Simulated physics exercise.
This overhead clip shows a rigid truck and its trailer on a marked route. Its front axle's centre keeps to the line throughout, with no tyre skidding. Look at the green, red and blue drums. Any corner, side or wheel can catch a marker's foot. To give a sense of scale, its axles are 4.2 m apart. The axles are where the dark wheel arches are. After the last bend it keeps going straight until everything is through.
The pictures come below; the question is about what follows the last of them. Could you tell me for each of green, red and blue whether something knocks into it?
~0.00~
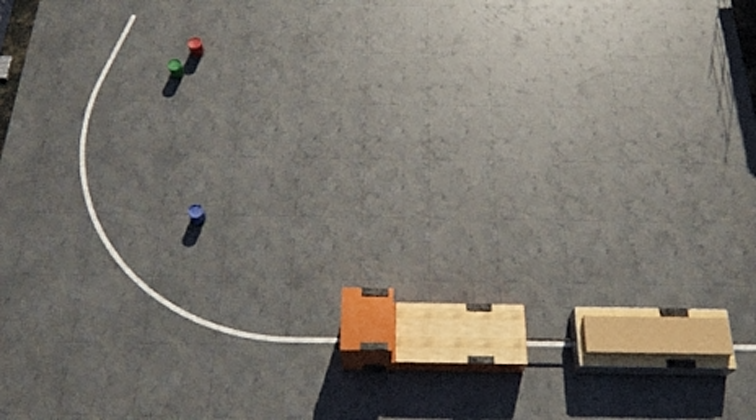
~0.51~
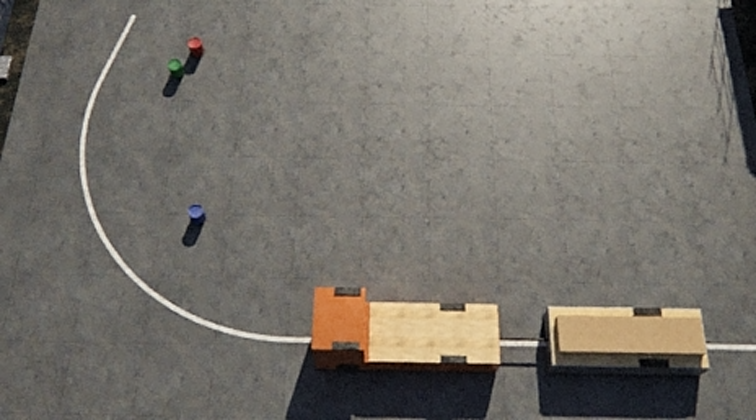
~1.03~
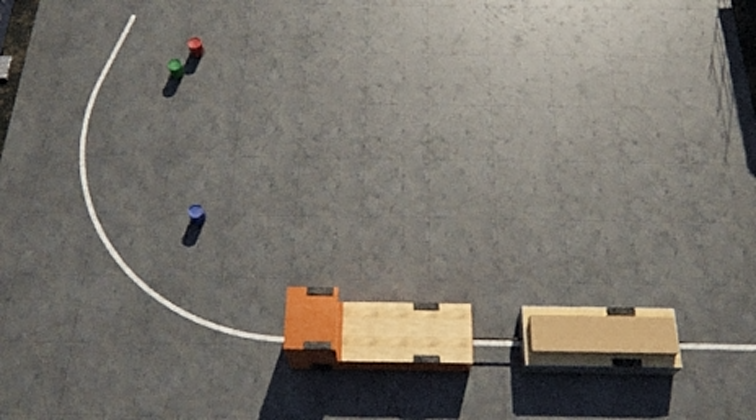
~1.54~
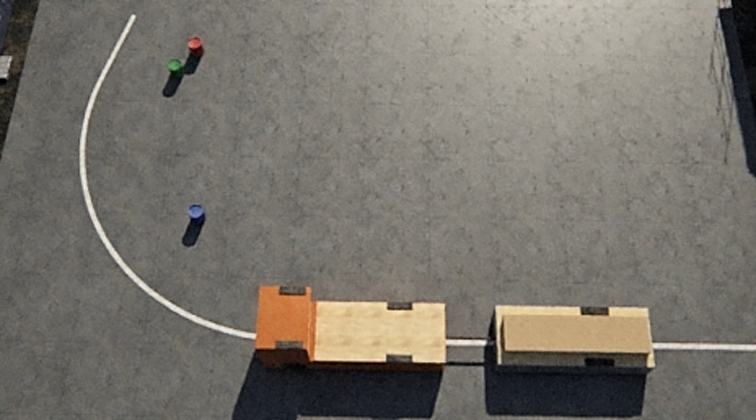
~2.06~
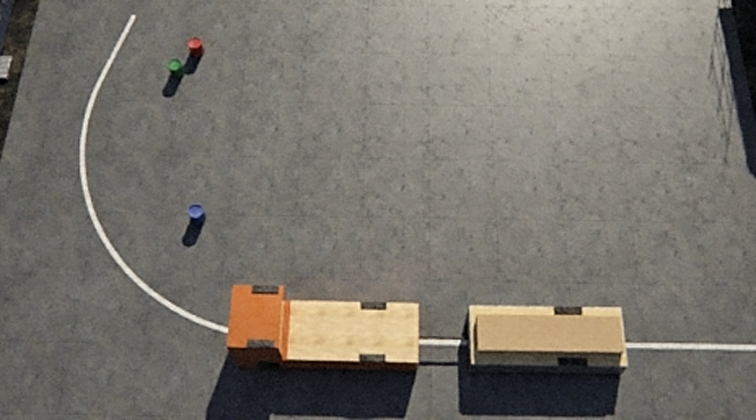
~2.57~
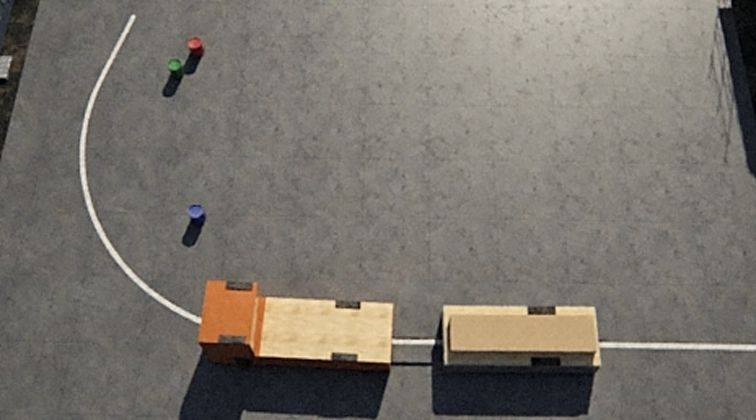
Green is left alone; red is left alone; blue is left alone.
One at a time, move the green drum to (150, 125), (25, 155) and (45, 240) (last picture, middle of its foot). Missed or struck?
In the first spot it is contacted, in the second left alone, and in the third left alone.
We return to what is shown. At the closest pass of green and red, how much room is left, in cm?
Green keeps 40 to spare, while red keeps 120.
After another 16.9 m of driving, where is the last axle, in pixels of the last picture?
Roughly at (188, 264).
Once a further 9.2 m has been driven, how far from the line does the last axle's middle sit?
Roughly 30 centimetres.
After 11.9 s, the last axle is at (156, 229) of the last picture, 200 cm off the line; blue has been passed with 25 cm to spare.
After 16.9 s, the last axle is at (132, 56) of the last picture, 150 cm off the line; green has been passed with 40 cm to spare.
After 17.6 s, the last axle is at (138, 31) of the last picture, 120 cm off the line; red has been passed with 115 cm to spare.
After 20.1 s, the last axle is out of the picture, 55 cm off the line; 0 of 3 struck in all.
